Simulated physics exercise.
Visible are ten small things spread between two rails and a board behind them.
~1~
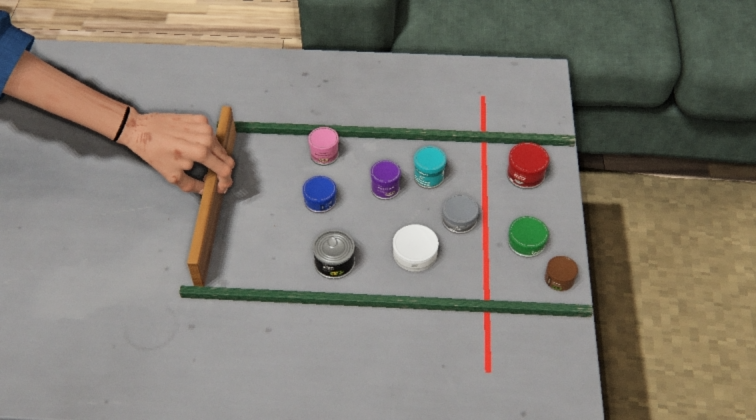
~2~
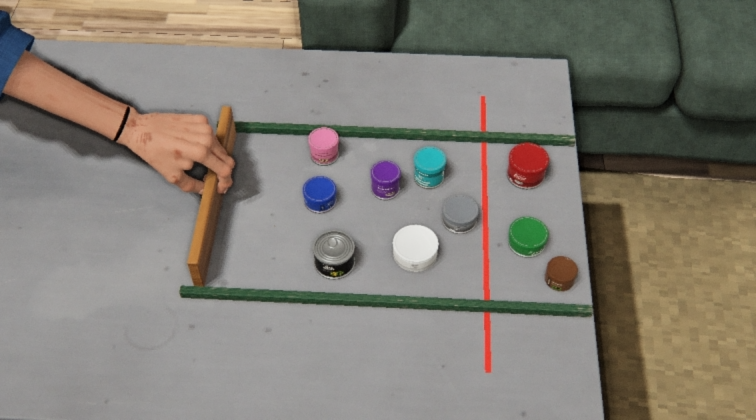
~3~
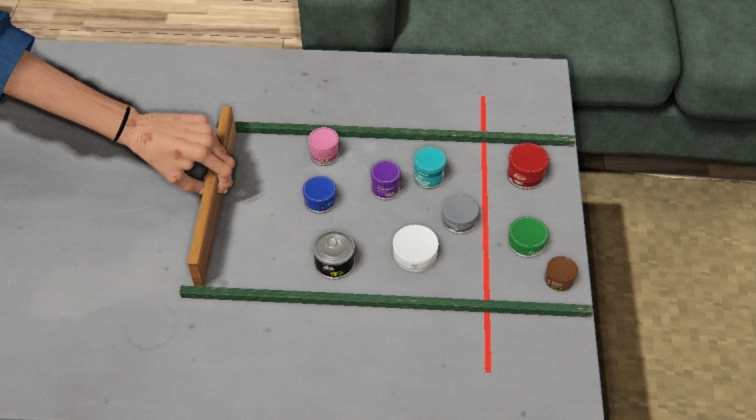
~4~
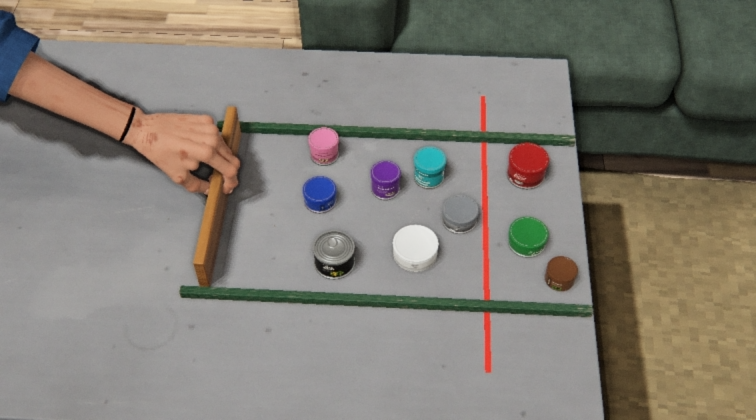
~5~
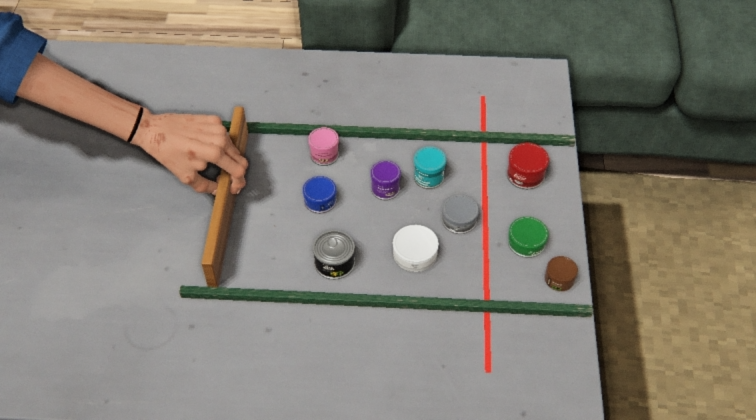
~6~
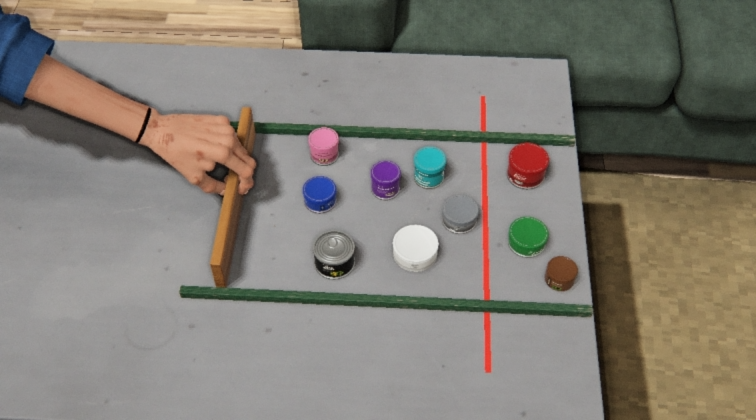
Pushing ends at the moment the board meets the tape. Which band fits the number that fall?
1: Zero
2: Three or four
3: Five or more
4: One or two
Zero.
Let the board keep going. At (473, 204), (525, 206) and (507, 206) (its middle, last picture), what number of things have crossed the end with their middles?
Place by place: 0, 2 and 2.
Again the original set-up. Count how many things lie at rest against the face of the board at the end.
4 of them.
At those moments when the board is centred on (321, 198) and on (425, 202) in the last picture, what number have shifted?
Note: First position 3; second position 7.
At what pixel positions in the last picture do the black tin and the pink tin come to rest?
The black tin ends at (508, 271) and the pink tin at (499, 153).
Early on, none off yet; brown tub at rest near (561, 274); red pot at rest near (527, 166); green pot at rest near (528, 237).
Finally, the number that fall off is zero.
